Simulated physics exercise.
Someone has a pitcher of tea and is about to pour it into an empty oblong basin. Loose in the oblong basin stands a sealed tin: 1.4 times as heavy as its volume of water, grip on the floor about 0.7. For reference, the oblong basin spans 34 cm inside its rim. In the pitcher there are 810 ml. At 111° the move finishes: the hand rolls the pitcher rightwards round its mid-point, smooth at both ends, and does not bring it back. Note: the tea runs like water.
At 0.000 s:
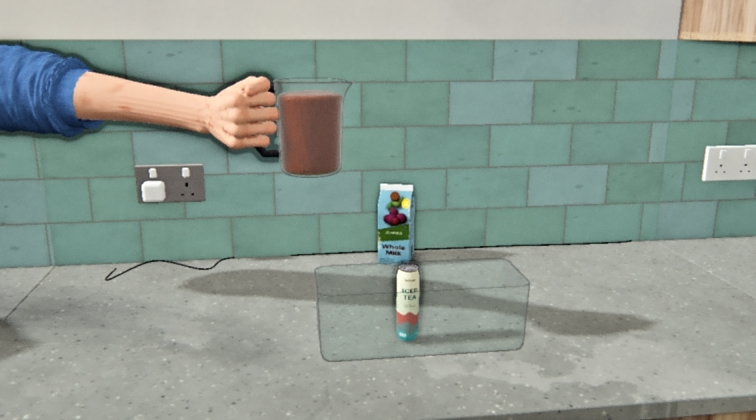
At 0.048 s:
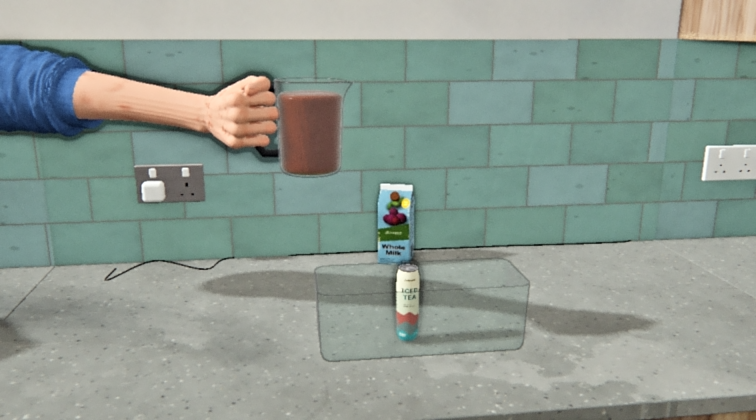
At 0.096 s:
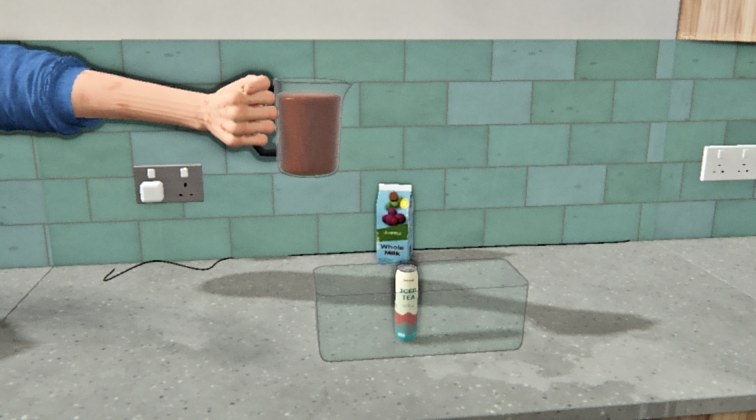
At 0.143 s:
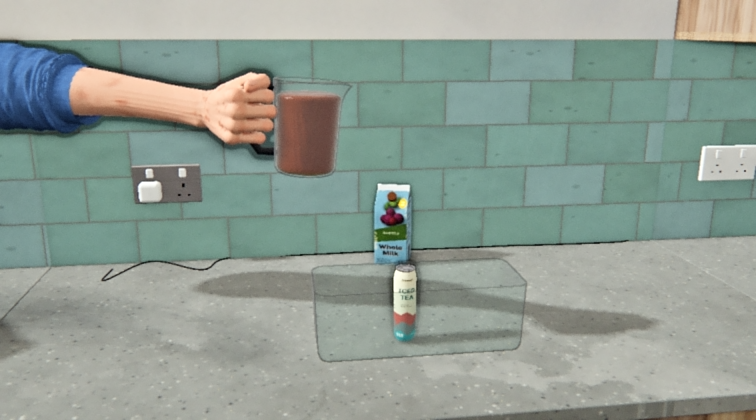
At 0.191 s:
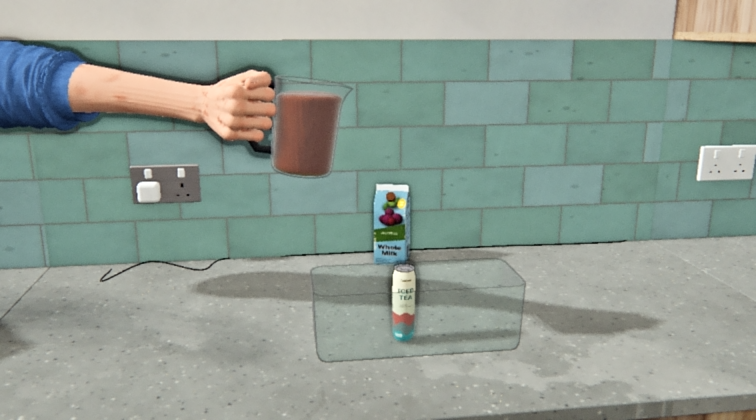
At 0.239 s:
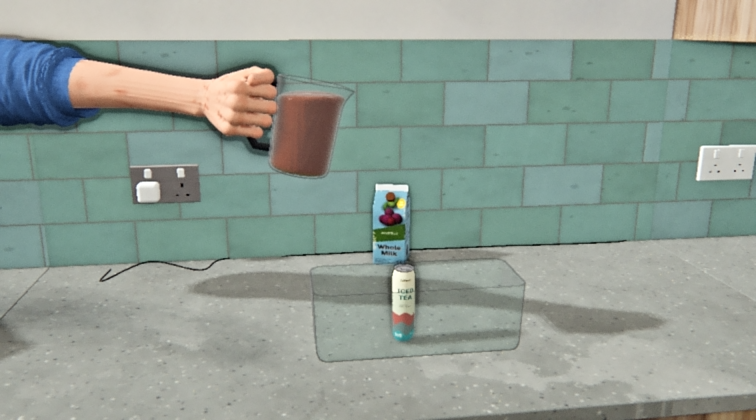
A hand in a blue sleeve held a pitcher of brown tea above a kitchen counter, then slowly tilted it slightly to the right, while the clear basin, tin and milk carton below stayed still.
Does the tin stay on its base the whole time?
Yes: It is left standing.
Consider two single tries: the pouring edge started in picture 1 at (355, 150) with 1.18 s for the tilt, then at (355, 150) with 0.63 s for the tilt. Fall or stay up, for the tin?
Run one: It tumbles. Run two: It does not tip.
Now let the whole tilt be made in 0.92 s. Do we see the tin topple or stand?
Well, the tin simply holds firm.
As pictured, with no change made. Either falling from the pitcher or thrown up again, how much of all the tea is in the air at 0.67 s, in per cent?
Estimate: About 16 % of all of it.
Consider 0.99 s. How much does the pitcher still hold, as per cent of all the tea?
What remains is about 30 percent of it all.
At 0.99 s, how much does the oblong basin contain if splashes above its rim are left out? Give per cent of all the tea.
About 34 %.
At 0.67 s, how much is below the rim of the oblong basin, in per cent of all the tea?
About 0%.
After 0.67 s the tilt is 67° and 83 per cent is still to pour; the tin stands where it began.
After 0.99 s the tilt is 104° and 30 per cent is still to pour; the tin stands where it began.
After 1.32 s the tilt is 111° and 1 per cent is still to pour; the tin stands where it began.
After 1.68 s the tilt is 111° and 0 per cent is still to pour; the tin stands where it began.
In the end the tin stands where it began.
